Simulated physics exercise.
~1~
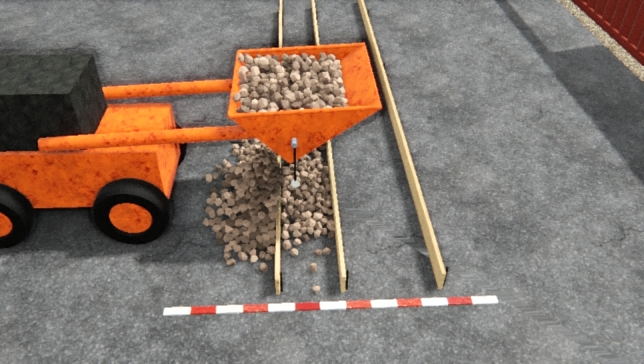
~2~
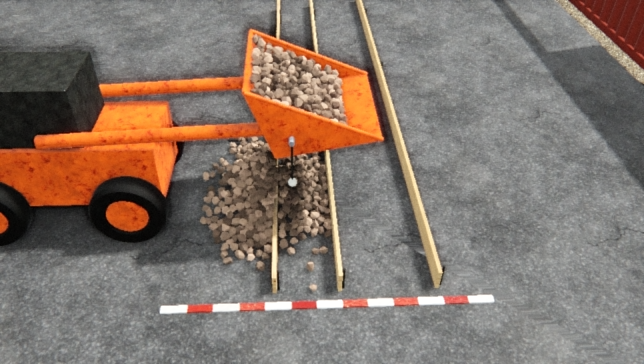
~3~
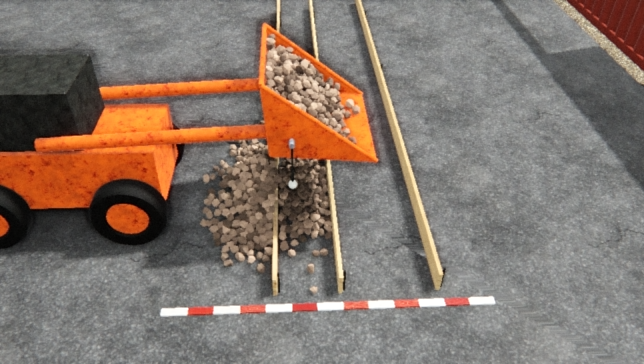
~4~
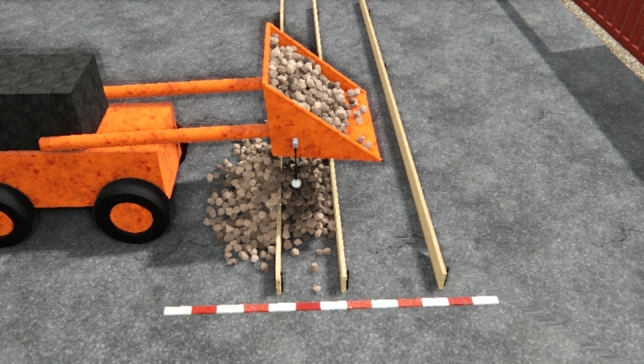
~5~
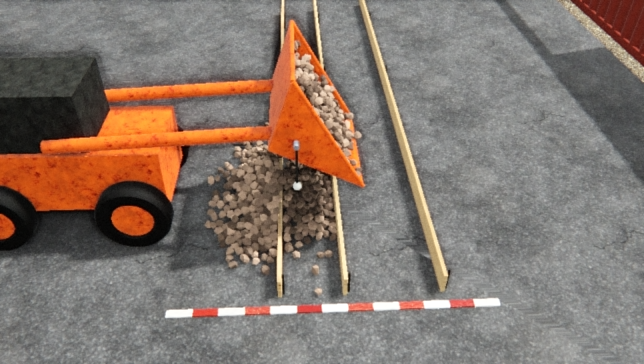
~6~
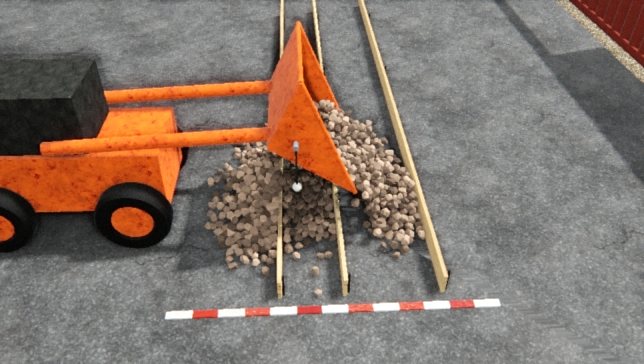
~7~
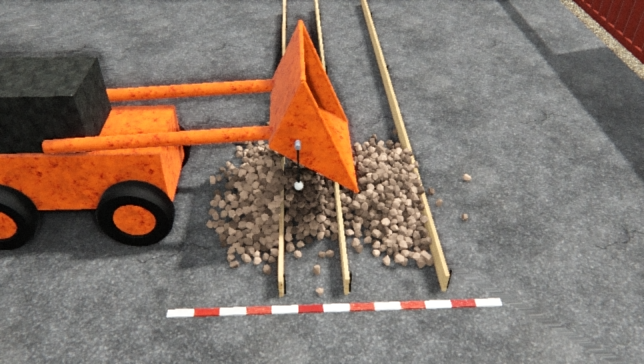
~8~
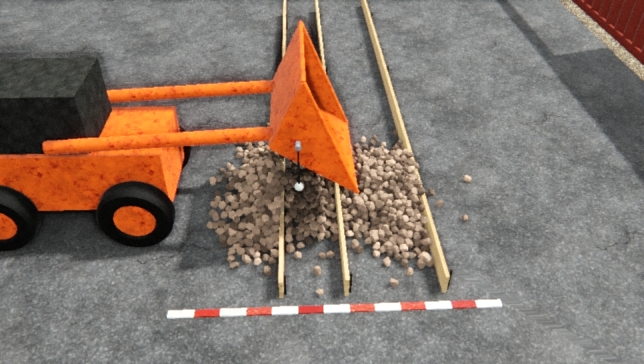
An orange loader tipped its raised bucket forward in stages, then poured its load of brownish stones beside the pile already lying beneath it. Most landed between the middle and right-hand boards, a few ended up beyond the last board, and the emptied bucket stayed tilted.
